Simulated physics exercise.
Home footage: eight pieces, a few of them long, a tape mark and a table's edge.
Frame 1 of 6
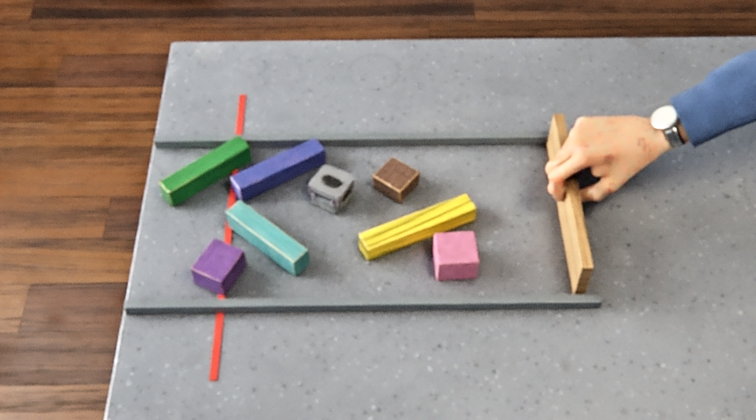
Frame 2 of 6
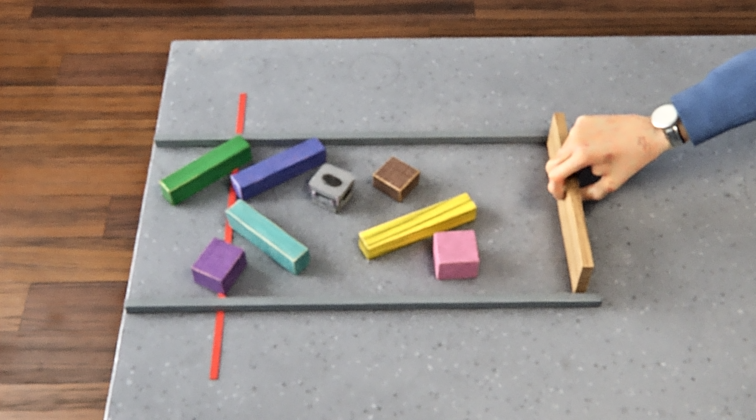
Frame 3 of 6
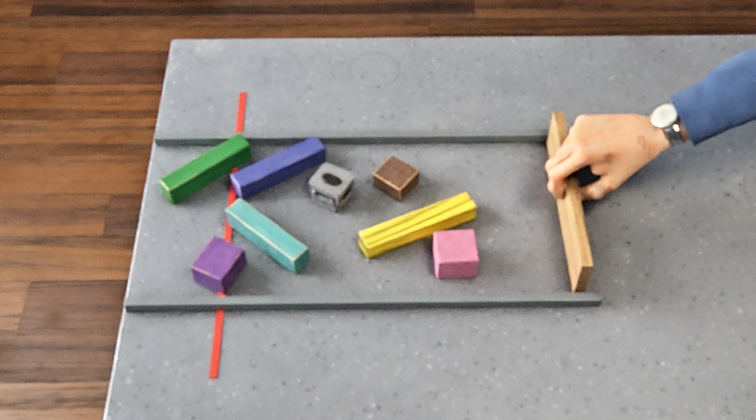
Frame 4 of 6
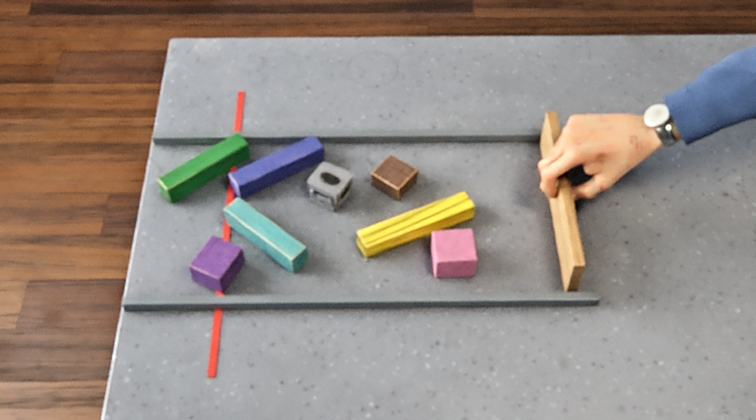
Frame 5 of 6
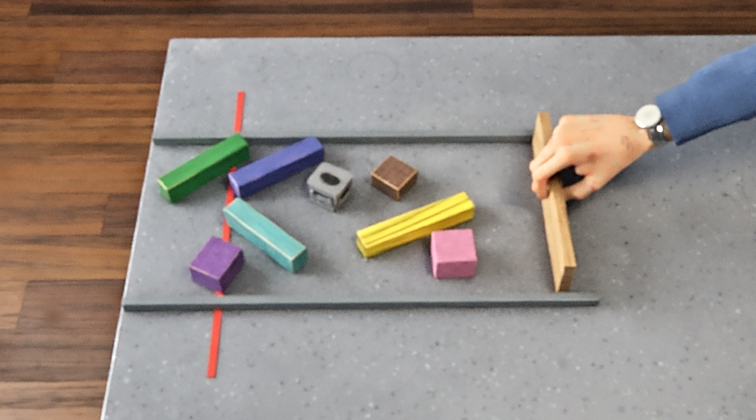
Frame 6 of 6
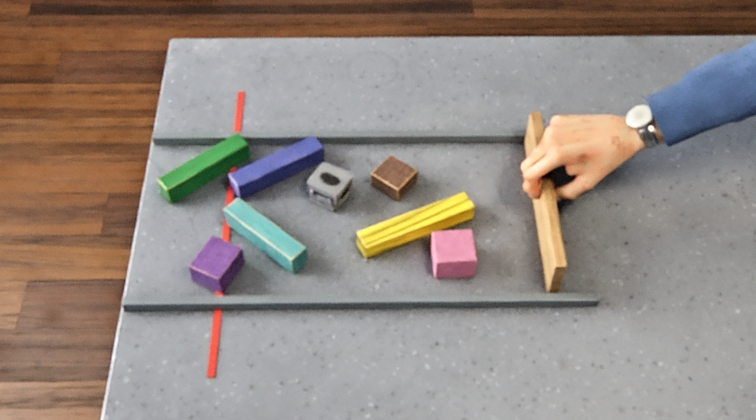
A hand held a wooden board still at the right of a gray table, then slid it a little to the left between two rails, while the eight colorful blocks and sticks stayed put.
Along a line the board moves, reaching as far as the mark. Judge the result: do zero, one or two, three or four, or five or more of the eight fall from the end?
One or two of them fall from the end.
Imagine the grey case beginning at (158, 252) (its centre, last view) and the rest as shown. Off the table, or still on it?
Lab note: It goes off the edge.
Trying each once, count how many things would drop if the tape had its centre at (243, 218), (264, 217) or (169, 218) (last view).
Try 1: 1; try 2: 0; try 3: 6.
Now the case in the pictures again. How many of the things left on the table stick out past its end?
It's 3.
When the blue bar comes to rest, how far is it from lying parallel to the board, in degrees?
Near 50 degrees.
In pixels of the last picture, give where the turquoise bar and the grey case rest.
Roughly (146, 241) for the first and roughly (182, 194) for the second.
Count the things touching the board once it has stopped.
Contact count: 3.
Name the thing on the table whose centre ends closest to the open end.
The green stick finishes closest.
Early on, none off yet; green stick at rest near (205, 168); purple block at rest near (217, 264); turquoise bar at rest near (265, 235).
A while later, none off yet; green stick at rest near (205, 168); purple block travelled a little near (192, 269); turquoise bar travelled a little near (227, 246).
Finally, the number that fall off is one or two; lost, purple block.
